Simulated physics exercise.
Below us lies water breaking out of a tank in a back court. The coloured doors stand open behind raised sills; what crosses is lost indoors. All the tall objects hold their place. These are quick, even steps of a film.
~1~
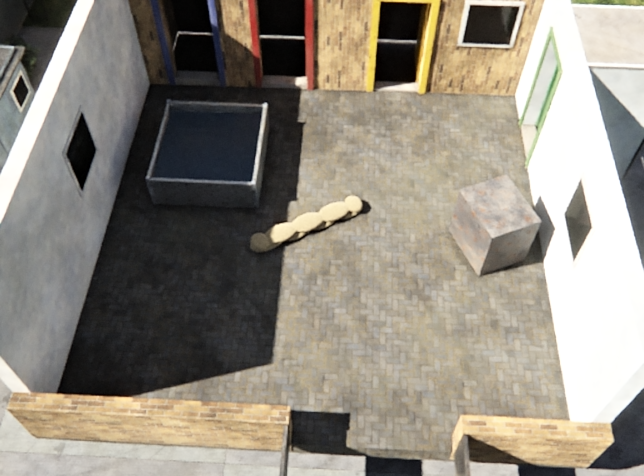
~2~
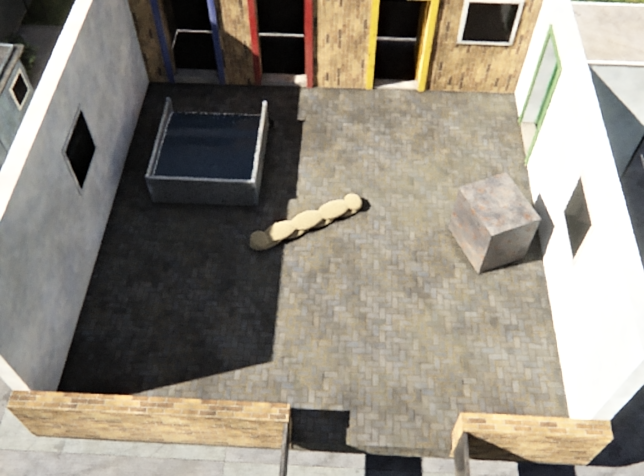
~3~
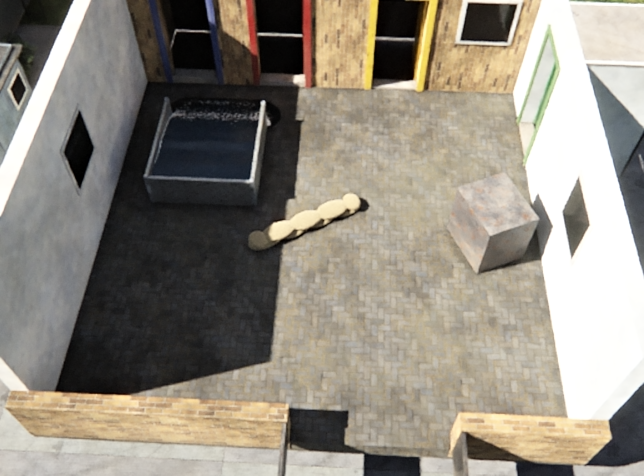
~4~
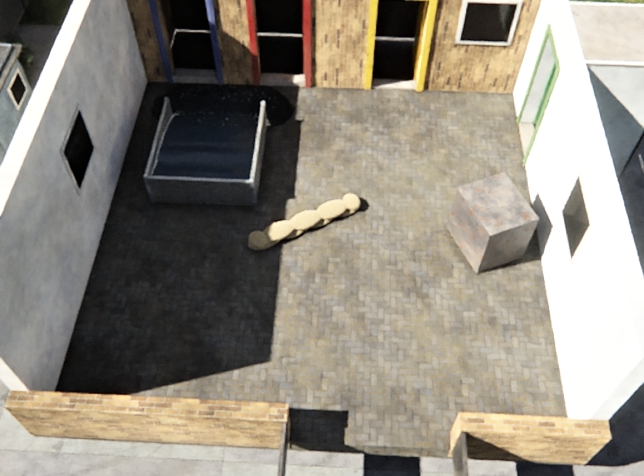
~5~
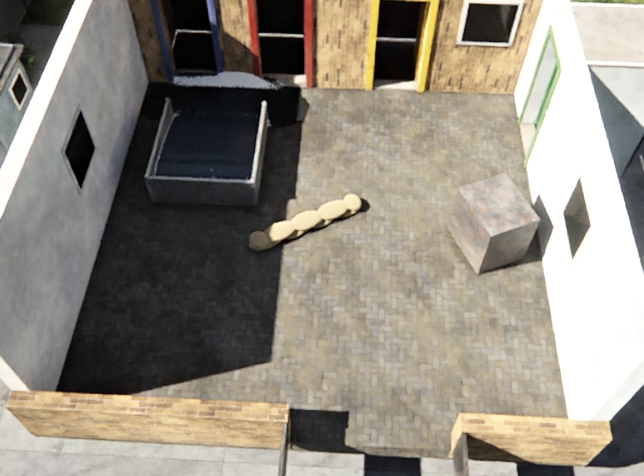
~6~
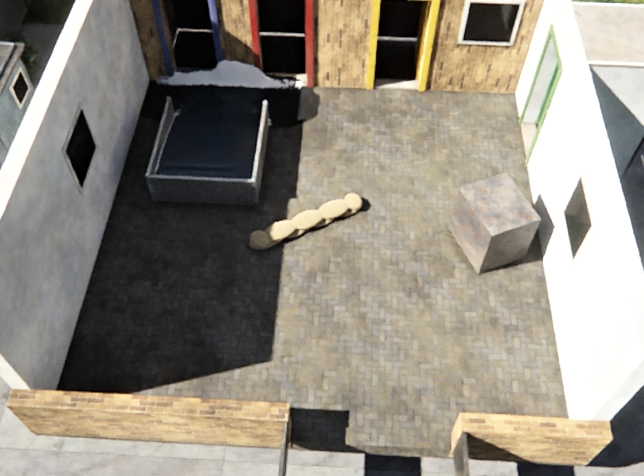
Water pouring out of the open tank's far side, spreading dark across the paving and washing up against the wall by the coloured doors.
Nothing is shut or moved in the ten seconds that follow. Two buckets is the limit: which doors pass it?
One by one: The blue door lets in a lot; the red door lets in a lot; the green door admits no more than that; the yellow door admits no more than that.
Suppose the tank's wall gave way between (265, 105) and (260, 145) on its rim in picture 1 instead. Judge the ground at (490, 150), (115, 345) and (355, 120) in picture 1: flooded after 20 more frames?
One after the other: Flooded, clear, wet.
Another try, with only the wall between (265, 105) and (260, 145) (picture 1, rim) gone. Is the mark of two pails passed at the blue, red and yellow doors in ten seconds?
In short: The blue one is under; the red one holds; the yellow one is over.
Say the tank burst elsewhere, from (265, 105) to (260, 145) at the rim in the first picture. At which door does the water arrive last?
Last comes the door marked blue.
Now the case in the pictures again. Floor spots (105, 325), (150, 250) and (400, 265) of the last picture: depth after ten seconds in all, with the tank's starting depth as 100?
In that order: 8, 2 and 2 per cent.
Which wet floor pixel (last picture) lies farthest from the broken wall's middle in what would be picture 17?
Close to (440, 92).
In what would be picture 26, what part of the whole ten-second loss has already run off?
I make it 95 per cent.
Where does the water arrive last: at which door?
That is the green-painted one.
A moment on, water covers 10 % of the floor; the blue door over two buckets in, the red door over two buckets in, the green door not reached, the yellow door not reached.
Next, water covers 15 % of the floor; the blue door far over two buckets in, the red door over two buckets in, the green door not reached, the yellow door wet at the sill, nothing in.
Then, water covers 35 % of the floor; the blue door far over two buckets in, the red door far over two buckets in, the green door wet at the sill, nothing in, the yellow door wet at the sill, nothing in.
Later, water covers 55 % of the floor; the blue door far over two buckets in, the red door far over two buckets in, the green door wet at the sill, nothing in, the yellow door wet at the sill, nothing in.
In the end, water covers 75 % of the floor; the blue door far over two buckets in, the red door far over two buckets in, the green door wet at the sill, nothing in, the yellow door wet at the sill, nothing in.
